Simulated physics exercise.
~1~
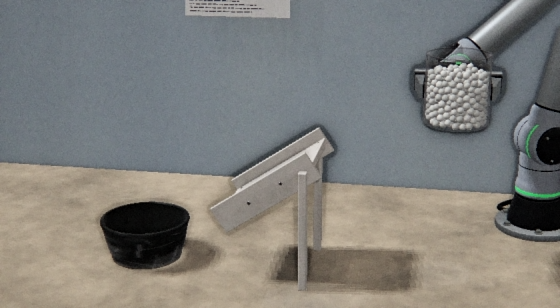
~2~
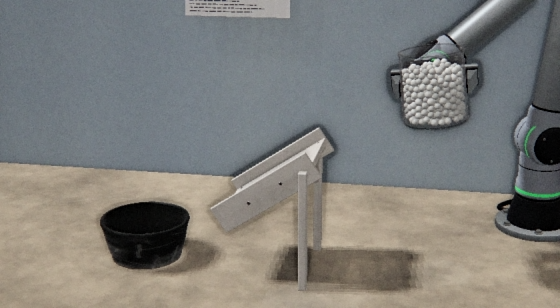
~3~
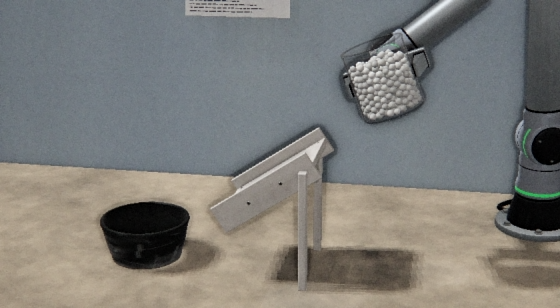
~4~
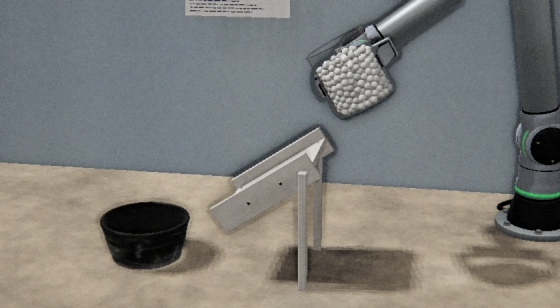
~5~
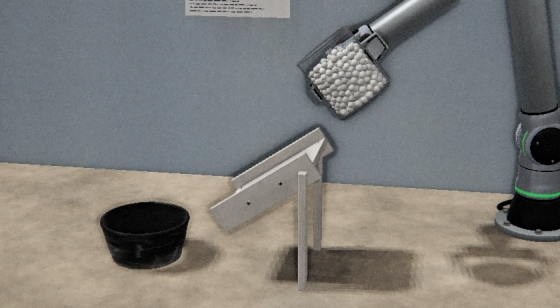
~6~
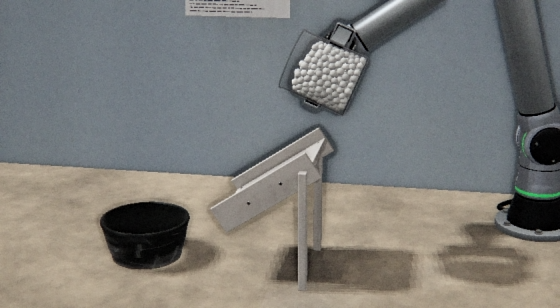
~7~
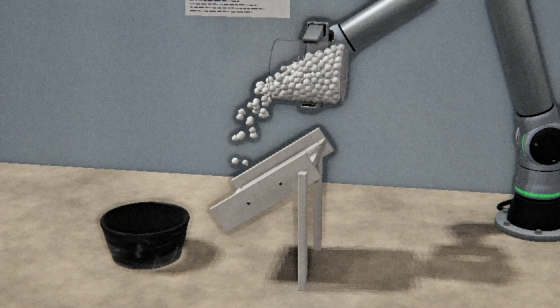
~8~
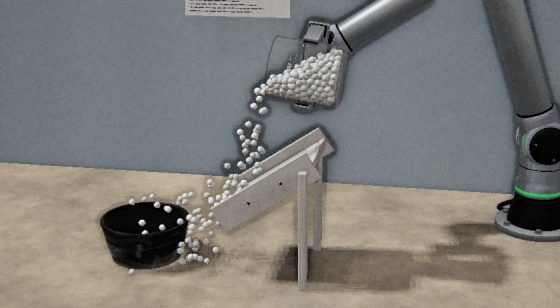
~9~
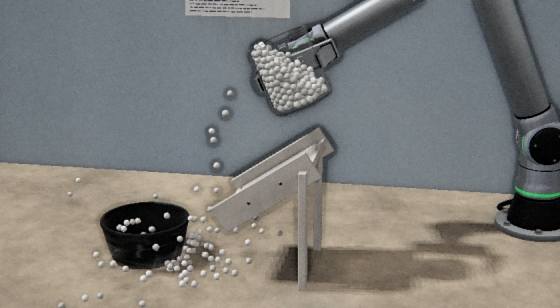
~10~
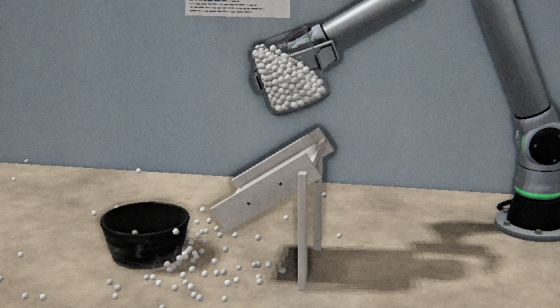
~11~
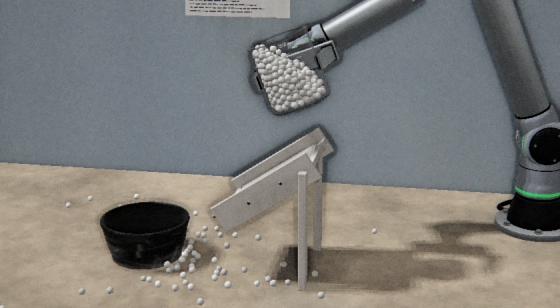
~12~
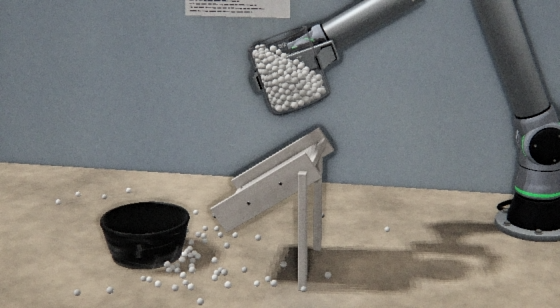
A grey robot arm at the right holds a clear cup heaped with white beads, seen from the side against a blue-grey wall with a paper notice at the top. On the sandy-coloured surface below stand a pale sloping chute on legs and, to its left, a black bowl. The arm carries the cup left, tipping it gradually until it hangs above the chute. Beads pour out, slide down the chute and scatter around the bowl, some landing inside. The cup then tilts back partway, and the arm stops with most beads still inside while loose ones lie strewn across the surface.
